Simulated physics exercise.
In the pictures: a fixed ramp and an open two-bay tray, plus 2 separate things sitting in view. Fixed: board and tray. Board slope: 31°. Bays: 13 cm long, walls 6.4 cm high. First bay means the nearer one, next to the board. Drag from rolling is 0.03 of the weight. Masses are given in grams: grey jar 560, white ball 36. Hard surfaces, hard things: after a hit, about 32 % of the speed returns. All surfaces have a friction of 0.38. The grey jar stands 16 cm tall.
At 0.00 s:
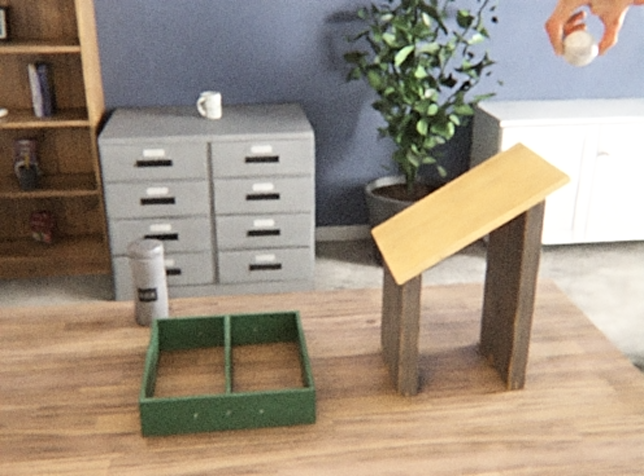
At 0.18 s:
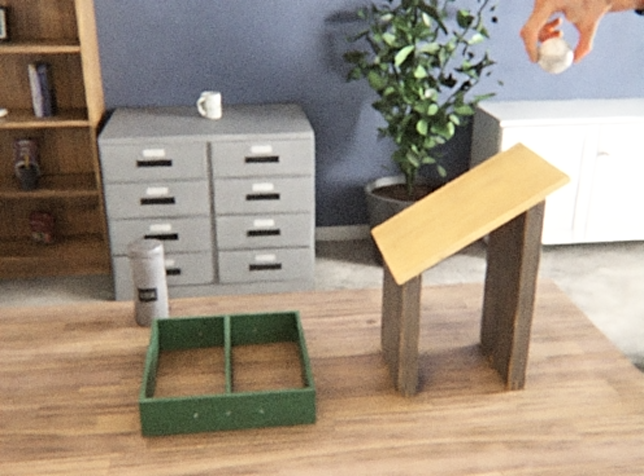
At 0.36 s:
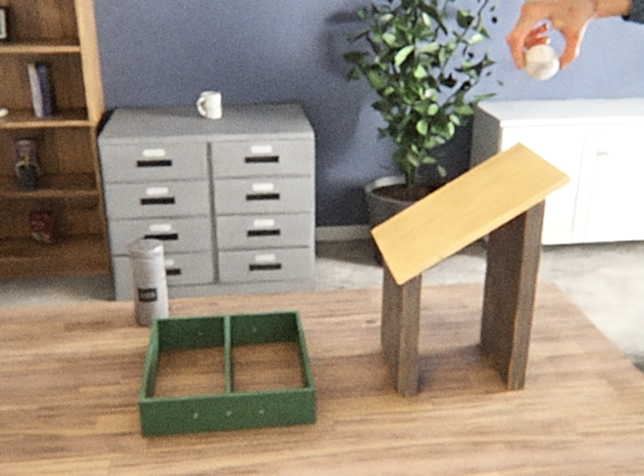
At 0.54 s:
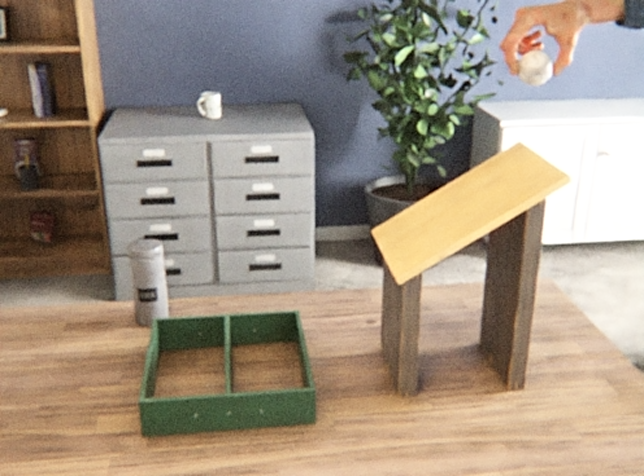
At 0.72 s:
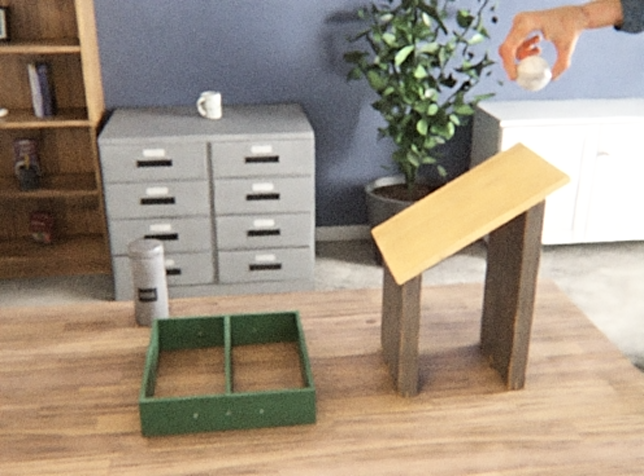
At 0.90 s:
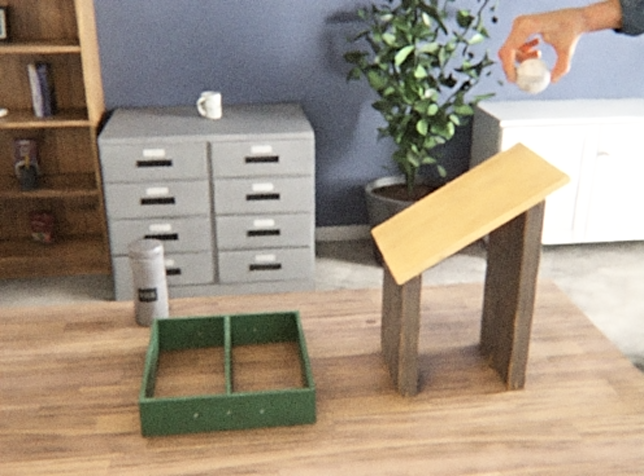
The clip shows a hand holding a white ball moving left and slightly down until it hovers above a slanted wooden board, while a green two-section tray and a grey jar stay still on the table.
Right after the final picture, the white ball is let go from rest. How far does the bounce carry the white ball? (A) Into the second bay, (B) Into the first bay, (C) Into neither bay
B, into the first bay.
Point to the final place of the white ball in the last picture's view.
Roughly (282, 367).
After 1.20 s, white ball near (505, 155).
After 1.40 s, white ball near (390, 231).
After 1.50 s, white ball near (313, 295).
After 1.70 s, it is in the nearer bay; white ball near (267, 351).
In the end (2.2 s), it is in the nearer bay; grey jar under 4 cm from the start. At the end, from the last picture's camera, white ball near (282, 367).
